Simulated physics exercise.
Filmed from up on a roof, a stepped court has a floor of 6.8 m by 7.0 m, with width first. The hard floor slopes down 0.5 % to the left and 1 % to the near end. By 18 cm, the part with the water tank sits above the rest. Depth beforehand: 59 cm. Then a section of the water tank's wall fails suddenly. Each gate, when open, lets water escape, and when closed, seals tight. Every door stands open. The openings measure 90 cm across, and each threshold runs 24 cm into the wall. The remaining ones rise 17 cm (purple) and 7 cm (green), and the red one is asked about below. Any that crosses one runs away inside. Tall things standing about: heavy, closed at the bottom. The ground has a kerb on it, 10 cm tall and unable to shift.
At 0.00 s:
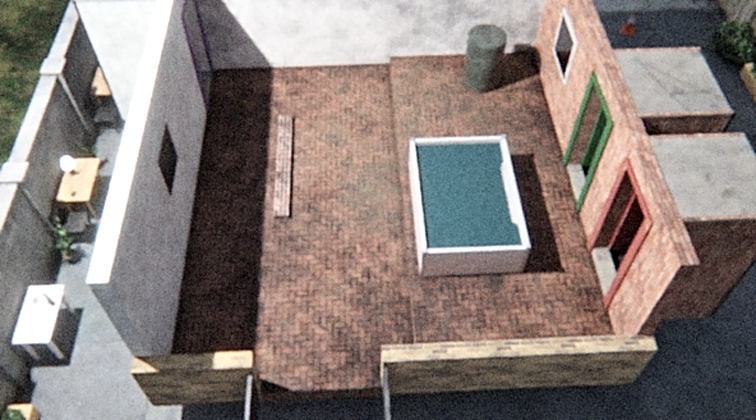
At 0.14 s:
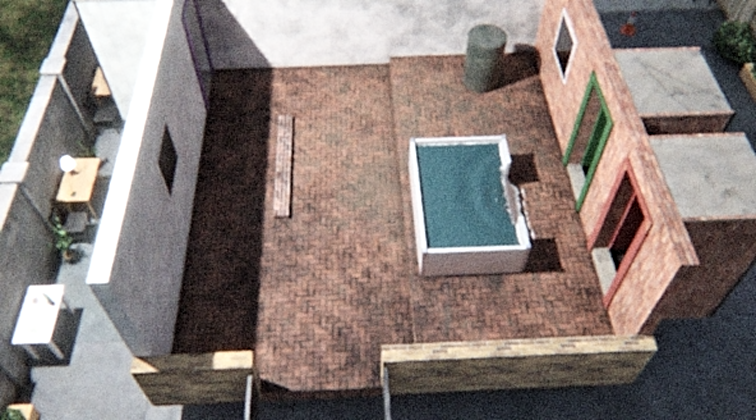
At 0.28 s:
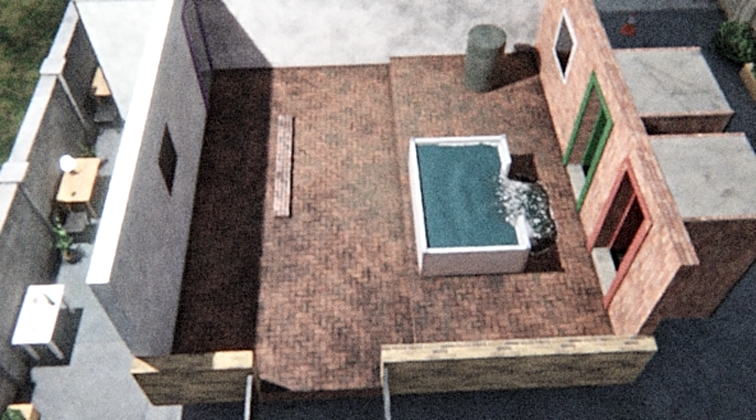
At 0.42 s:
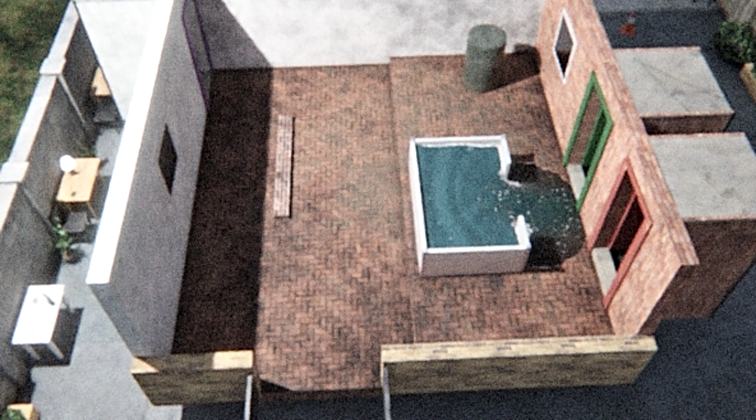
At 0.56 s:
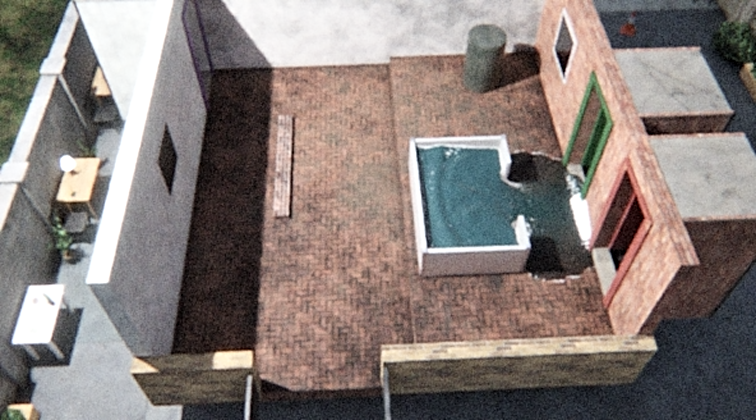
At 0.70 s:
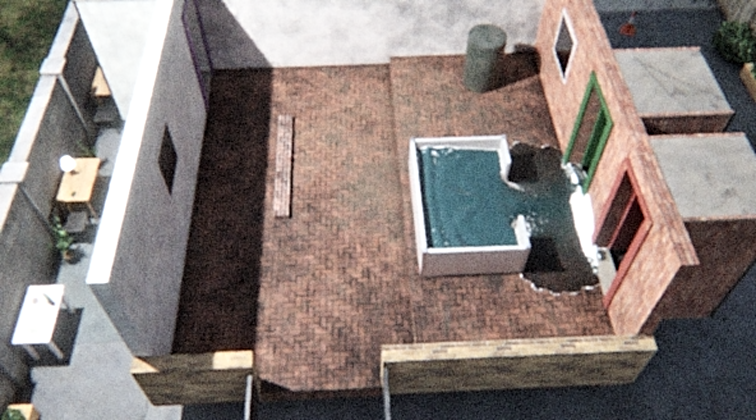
Water burst through the right side of a white-walled tank in a brick courtyard, splashed onto the paving, then spread across to the right-hand brick wall, reaching the open red door.
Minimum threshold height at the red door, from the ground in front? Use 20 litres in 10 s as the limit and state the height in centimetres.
I would say 13 cm.
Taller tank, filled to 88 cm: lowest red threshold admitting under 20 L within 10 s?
You'd need a step of close to 22 cm.
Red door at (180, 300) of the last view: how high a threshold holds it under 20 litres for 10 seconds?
Roughly 6.0 cm, give or take.
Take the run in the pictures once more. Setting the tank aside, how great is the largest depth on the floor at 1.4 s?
40 cm.
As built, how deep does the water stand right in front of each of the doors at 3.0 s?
Door depths (cm): Purple = 0, red = 12, green = 19.
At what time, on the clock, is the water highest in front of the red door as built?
Around 1.6 seconds.
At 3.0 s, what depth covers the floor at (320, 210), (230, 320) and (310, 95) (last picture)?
Depth: About 0, 0, 0 cm.
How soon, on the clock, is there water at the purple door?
Arrival: Purple 8.5 s.
After 1.4 s water covers 10 % of the floor, deepest (40 cm) near (575, 220); 18 cm at the red door, 2 litres in over its 14 cm threshold.
After 3.0 s water covers 25 % of the floor, deepest (24 cm) near (601, 356); 12 cm at the red door, 14 litres in over its 14 cm threshold.
After 10.0 s water covers 85 % of the floor, deepest (8 cm) near (168, 382); 4 cm at the red door, 15 litres in over its 14 cm threshold.
At the red door as built, the water arrived by 0.7 s and peaked near 18 cm at 1.6 s.
With a threshold of 11 cm, 32 litres would have come in within the 10 s; with 15 cm, 12 litres. So under 20 litres takes about 13 cm.
